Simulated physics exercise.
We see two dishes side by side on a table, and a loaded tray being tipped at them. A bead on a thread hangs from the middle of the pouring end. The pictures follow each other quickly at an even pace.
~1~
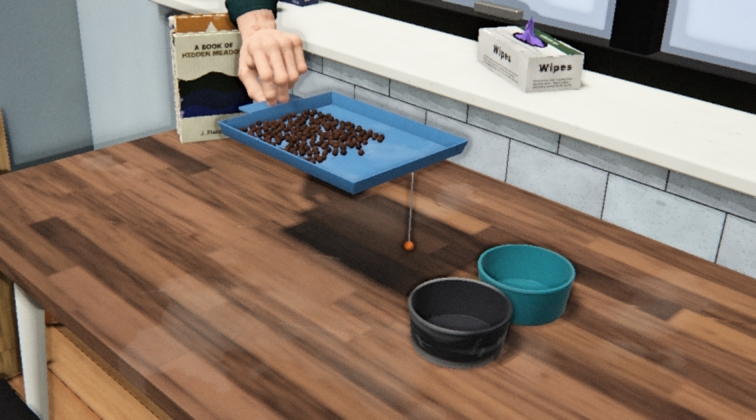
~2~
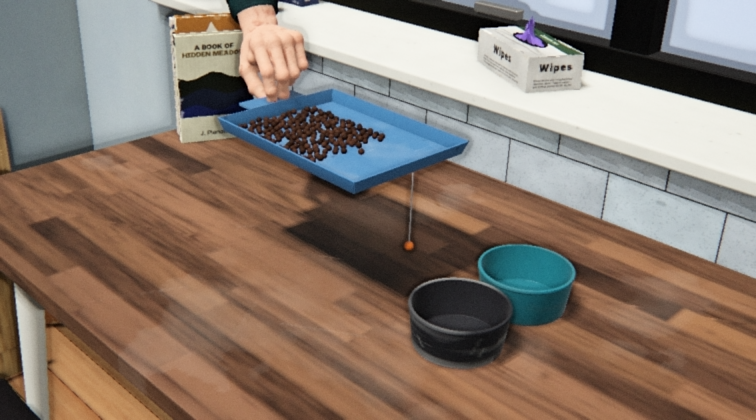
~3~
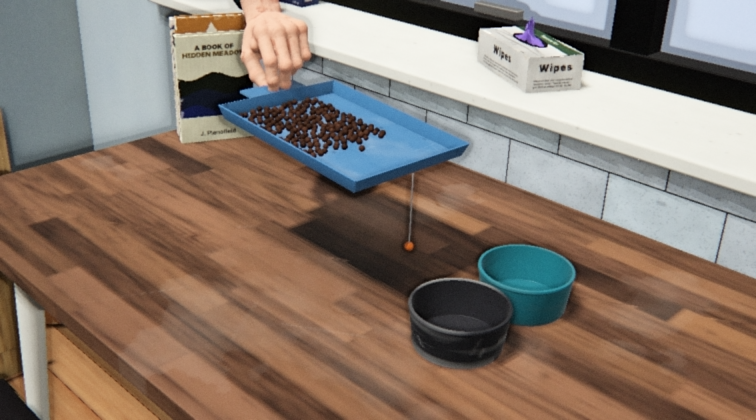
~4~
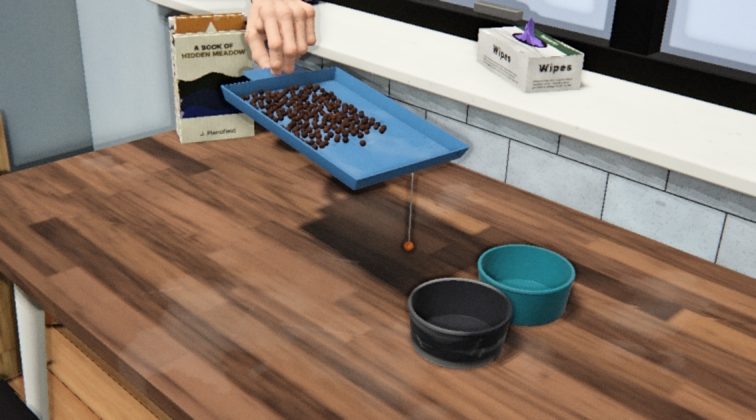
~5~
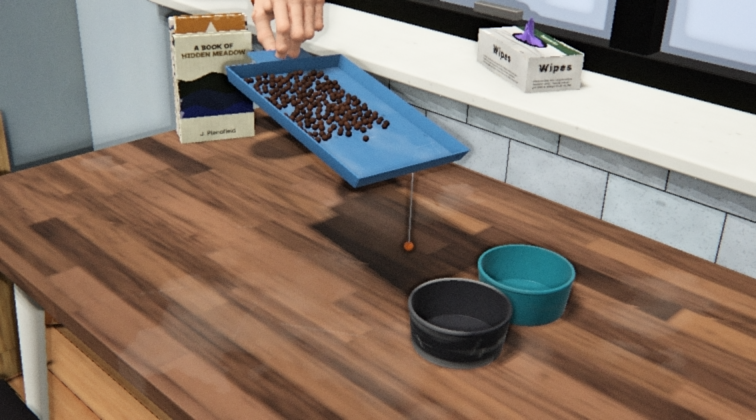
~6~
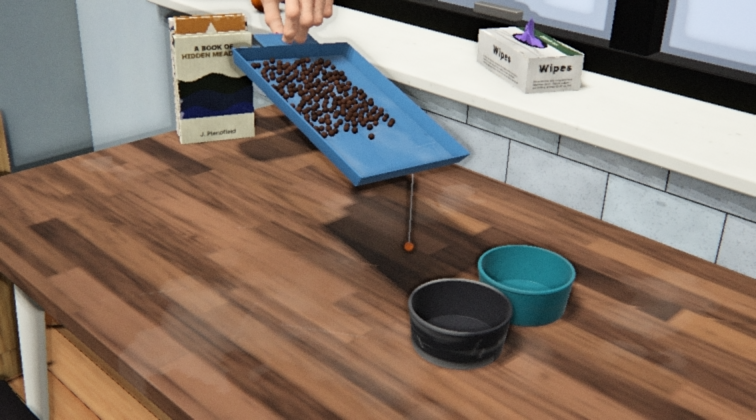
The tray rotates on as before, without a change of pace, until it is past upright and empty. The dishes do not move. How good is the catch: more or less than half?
Together they catch under half.
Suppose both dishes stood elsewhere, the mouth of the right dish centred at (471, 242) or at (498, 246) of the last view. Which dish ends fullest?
The first try: The right one. The second: The right dish.
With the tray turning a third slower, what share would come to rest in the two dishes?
Near 10 %.
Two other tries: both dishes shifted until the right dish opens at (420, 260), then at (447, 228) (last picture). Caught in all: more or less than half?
First below a half, then not half.
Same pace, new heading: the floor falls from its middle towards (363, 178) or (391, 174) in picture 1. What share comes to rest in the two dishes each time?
The first gives 0 %, the second 20 %.
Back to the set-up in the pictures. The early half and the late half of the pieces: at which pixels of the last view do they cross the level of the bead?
The first part at (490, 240); the rest at (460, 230).
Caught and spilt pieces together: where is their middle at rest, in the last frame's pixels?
At about (484, 280).
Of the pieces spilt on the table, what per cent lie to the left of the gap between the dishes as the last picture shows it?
Close to 70 per cent.
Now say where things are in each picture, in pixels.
The first picture shows corners of the pouring end at (354, 179) and (462, 140), level; middle of the load at (312, 134), allspice berries; left dish at (498, 340); right dish at (563, 300); bead on its thread at (409, 246).
The second picture shows corners of the pouring end at (355, 179) and (463, 141), level; middle of the load at (312, 132).
The third picture shows corners of the pouring end at (356, 178) and (463, 143), tipped barely, lowest at the right corner; middle of the load at (312, 125).
The fourth picture shows corners of the pouring end at (357, 176) and (464, 145), tipped a little, lowest at the right corner; middle of the load at (314, 114).
The fifth picture shows corners of the pouring end at (359, 174) and (464, 148), tipped clearly, lowest at the right corner; middle of the load at (317, 103).
The sixth picture shows corners of the pouring end at (362, 173) and (465, 151), tipped clearly, lowest at the right corner; middle of the load at (324, 94), about a quarter on the move; left dish at (499, 341); right dish at (563, 300).
Soon after the last picture, tray tipped steeply; about half on the tray; a stray few in the right dish; a stray few outside both; about half in the air.
A little later, tray tipped past a quarter turn; a small part on the tray; a stray few in the left dish; about a quarter in the right dish; about half outside both; a small part in the air.
Later still, tray tipped past a quarter turn; a stray few in the left dish; about a quarter in the right dish; most outside both.
At rest, tray tipped past a quarter turn; a stray few in the left dish; about a quarter in the right dish; most outside both.
